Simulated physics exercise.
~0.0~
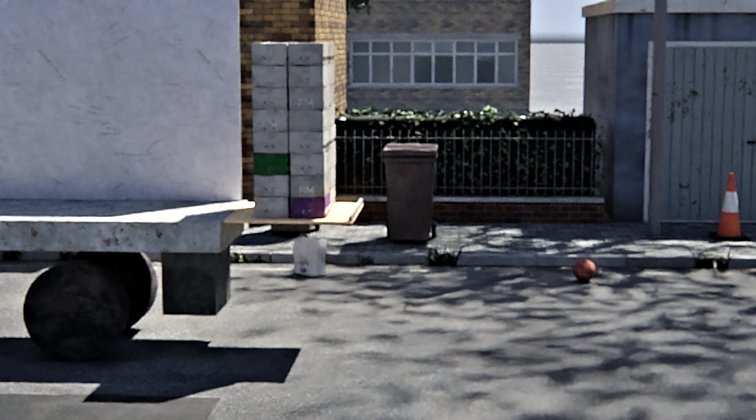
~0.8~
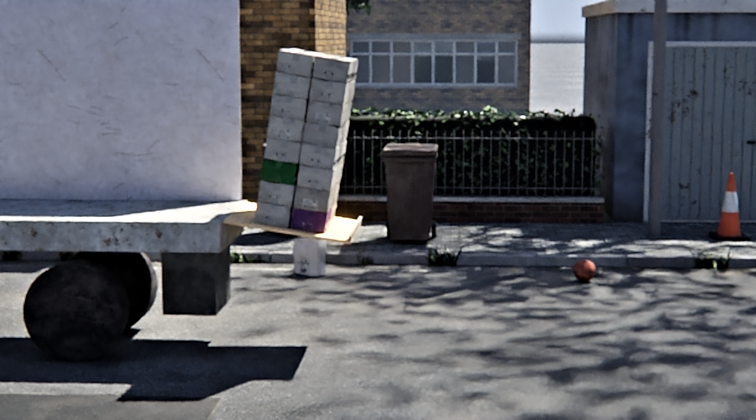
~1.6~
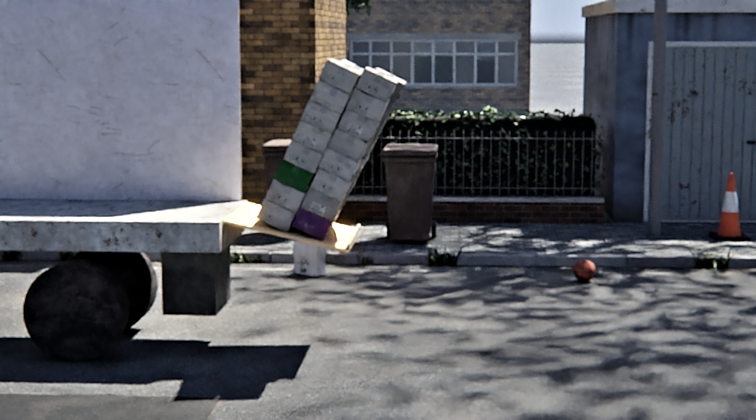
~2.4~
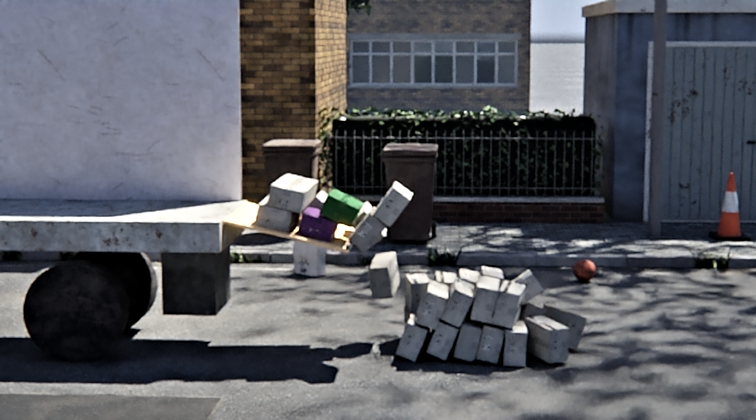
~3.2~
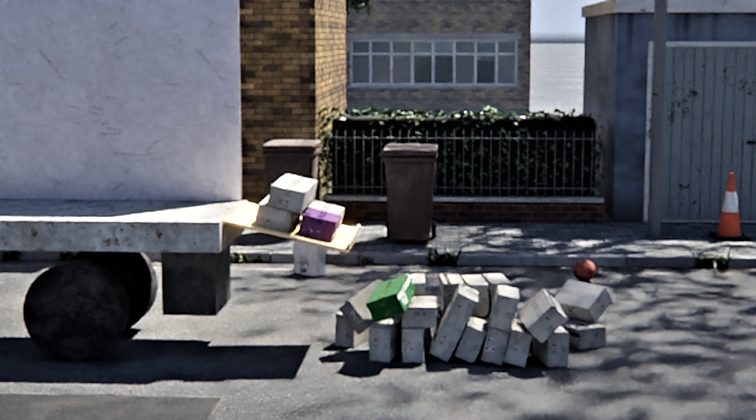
The clip shows a tall stack of pale parcels, with one green and one purple, leaning right as a lorry's tail lift tilts, then toppling onto the road, where the green one also lands, while the purple one and a few pale ones stay on the sloping platform.
